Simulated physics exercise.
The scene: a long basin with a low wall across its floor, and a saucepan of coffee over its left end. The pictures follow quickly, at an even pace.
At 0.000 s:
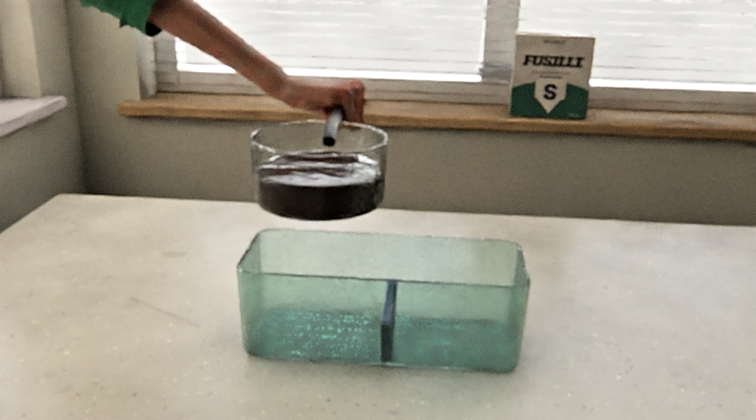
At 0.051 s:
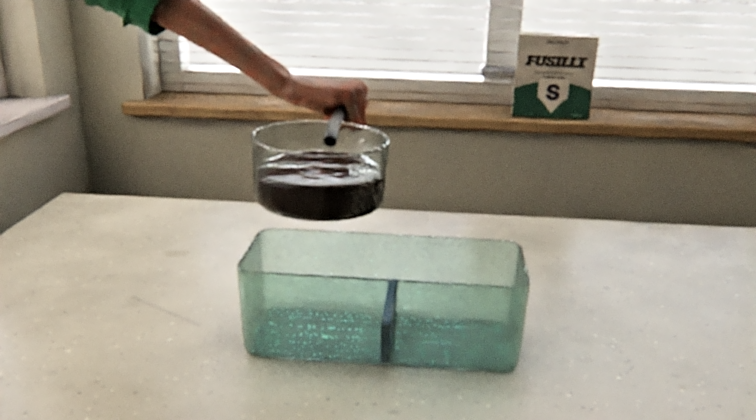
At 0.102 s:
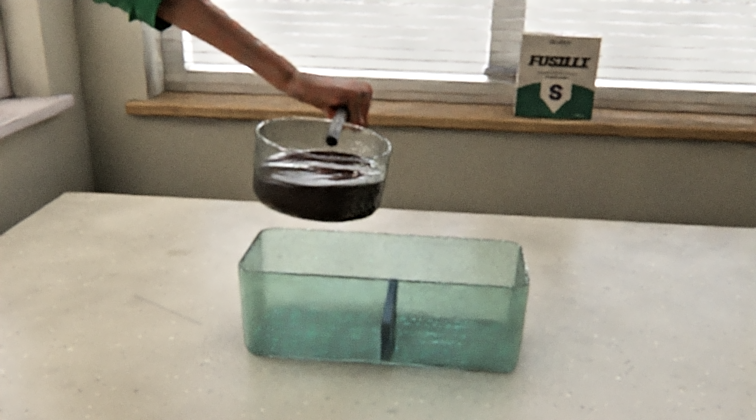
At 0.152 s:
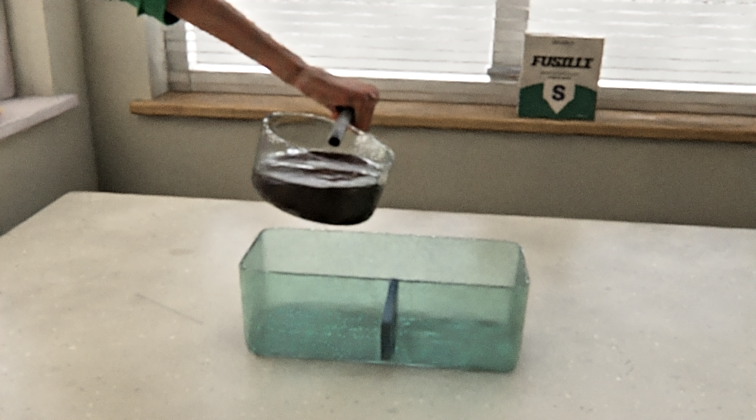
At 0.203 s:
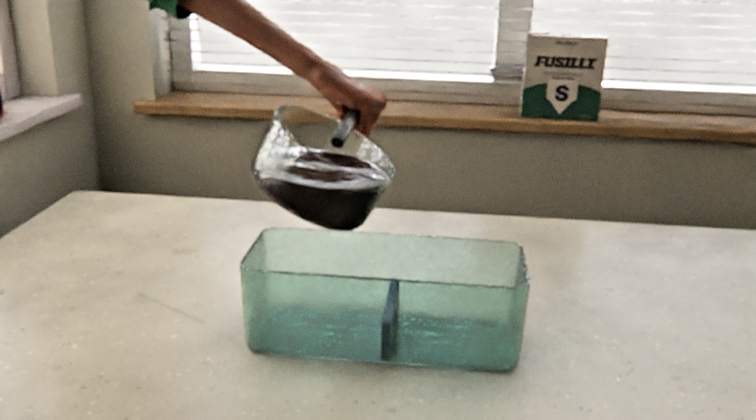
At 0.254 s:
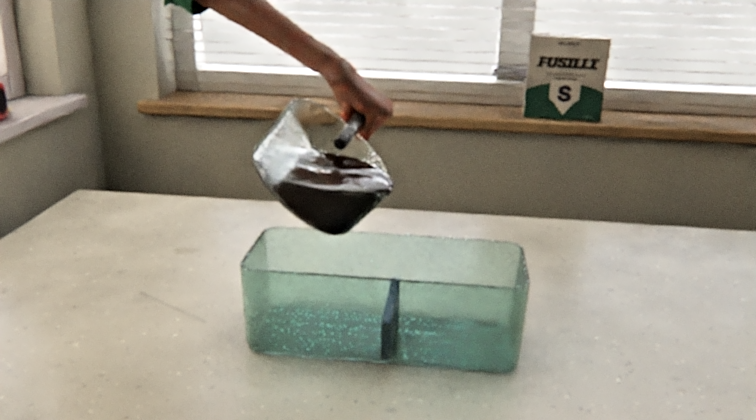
A hand holding a glass saucepan of dark liquid above the left part of a long, greenish, clear basin with a low divider gradually tilts the pan to the right, its right rim lowering as the liquid shifts inside.
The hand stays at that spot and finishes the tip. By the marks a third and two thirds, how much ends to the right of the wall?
In the end from a third to two thirds is right of the wall.
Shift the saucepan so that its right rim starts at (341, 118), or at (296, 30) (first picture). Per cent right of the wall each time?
The first gives 10 %, the second 10 %.
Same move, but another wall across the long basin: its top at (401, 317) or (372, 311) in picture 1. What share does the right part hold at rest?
About 45 and 65 per cent.
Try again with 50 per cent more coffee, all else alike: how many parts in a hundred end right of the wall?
Roughly 50 in a hundred.
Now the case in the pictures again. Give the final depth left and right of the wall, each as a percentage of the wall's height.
Near 30 on the left, 40 on the right.
A moment on, the saucepan is tipped right over and 16 per cent is still to pour, 17 is left of the wall and 48 right of it.
Next, the saucepan is tipped right over and 2 per cent is still to pour, 40 is left of the wall and 48 right of it.
Then the saucepan is tipped right over and 0 per cent is still to pour, 46 is left of the wall and 51 right of it.
Later the saucepan is tipped right over and 0 per cent is still to pour, 47 is left of the wall and 51 right of it.
In the end 47 per cent lies left of the wall, 51 right of it and 2 outside.
